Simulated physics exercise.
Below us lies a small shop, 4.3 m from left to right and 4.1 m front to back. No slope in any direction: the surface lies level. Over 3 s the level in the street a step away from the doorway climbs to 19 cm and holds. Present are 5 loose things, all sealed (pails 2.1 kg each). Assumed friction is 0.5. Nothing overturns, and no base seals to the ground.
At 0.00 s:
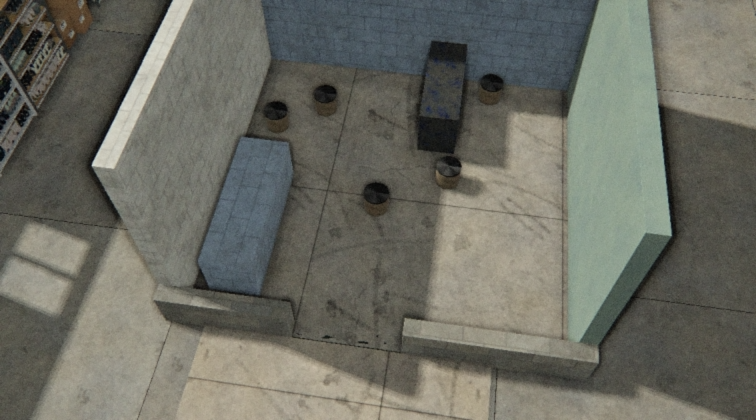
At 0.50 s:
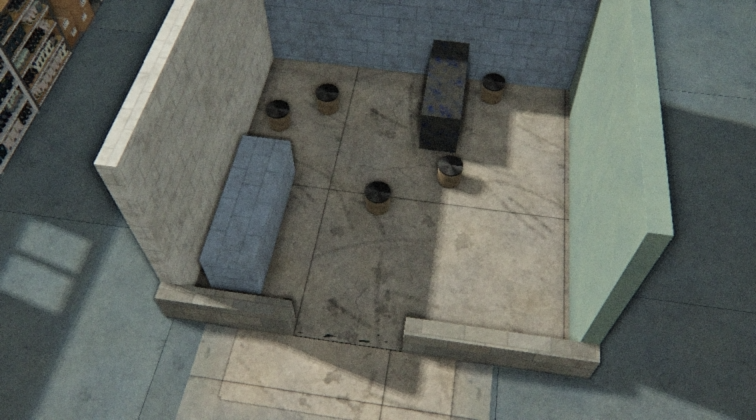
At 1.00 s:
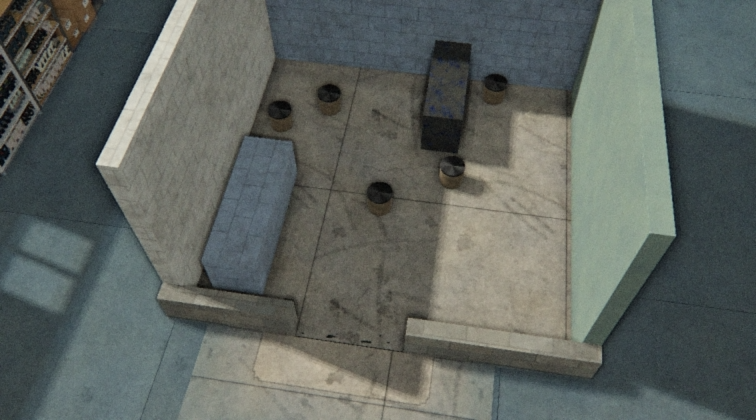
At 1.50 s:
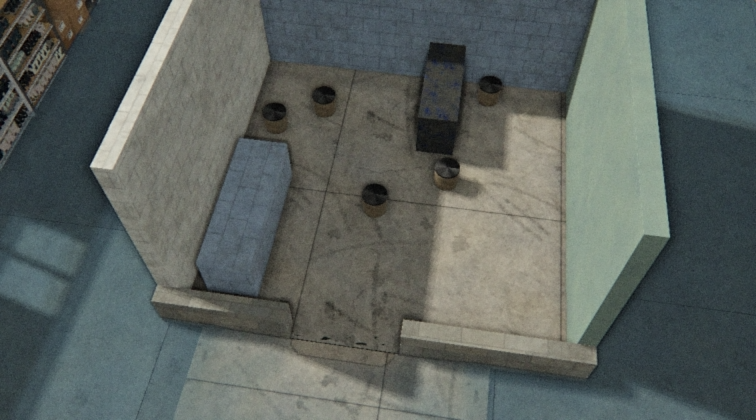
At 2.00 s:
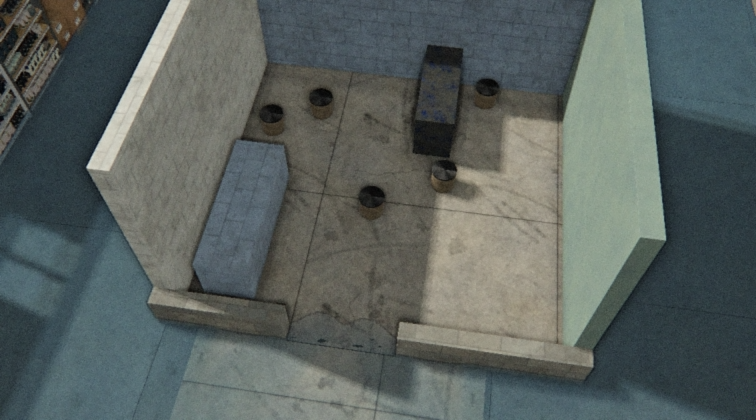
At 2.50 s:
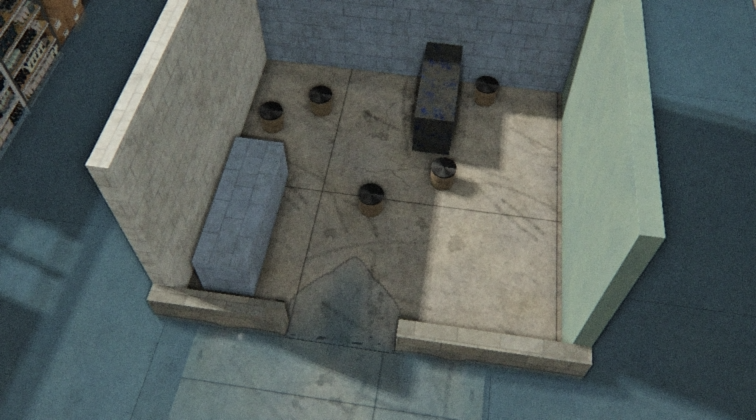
A small walled shop stands still while bluish water spreads around it and enters the doorway.
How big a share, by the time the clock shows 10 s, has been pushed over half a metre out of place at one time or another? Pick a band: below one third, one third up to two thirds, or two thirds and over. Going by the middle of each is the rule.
The share is two thirds and over.
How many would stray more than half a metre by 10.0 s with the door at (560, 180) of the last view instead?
That would give 4.
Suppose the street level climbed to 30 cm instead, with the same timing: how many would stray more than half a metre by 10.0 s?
So the tally would be 5.
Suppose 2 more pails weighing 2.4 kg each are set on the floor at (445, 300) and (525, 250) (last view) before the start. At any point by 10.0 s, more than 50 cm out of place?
Note: Item 1 below threshold; item 2 below threshold.
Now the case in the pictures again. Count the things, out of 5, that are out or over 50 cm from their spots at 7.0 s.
I get 3.
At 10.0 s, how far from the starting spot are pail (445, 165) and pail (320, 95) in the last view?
Respectively 60 and 120 centimetres.
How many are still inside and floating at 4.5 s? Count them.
At that time, 0.
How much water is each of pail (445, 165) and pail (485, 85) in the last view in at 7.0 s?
8 and 1 cm.
After 3.5 s 0 of 5 are over 50 cm from their spots; 0 afloat.
After 4.5 s 1 of 5 are over 50 cm from their spots; 0 afloat.
After 7.0 s 3 of 5 are over 50 cm from their spots; 4 afloat.
After 10.0 s 5 of 5 are over 50 cm from their spots, and 5 have been at some point; 5 afloat.
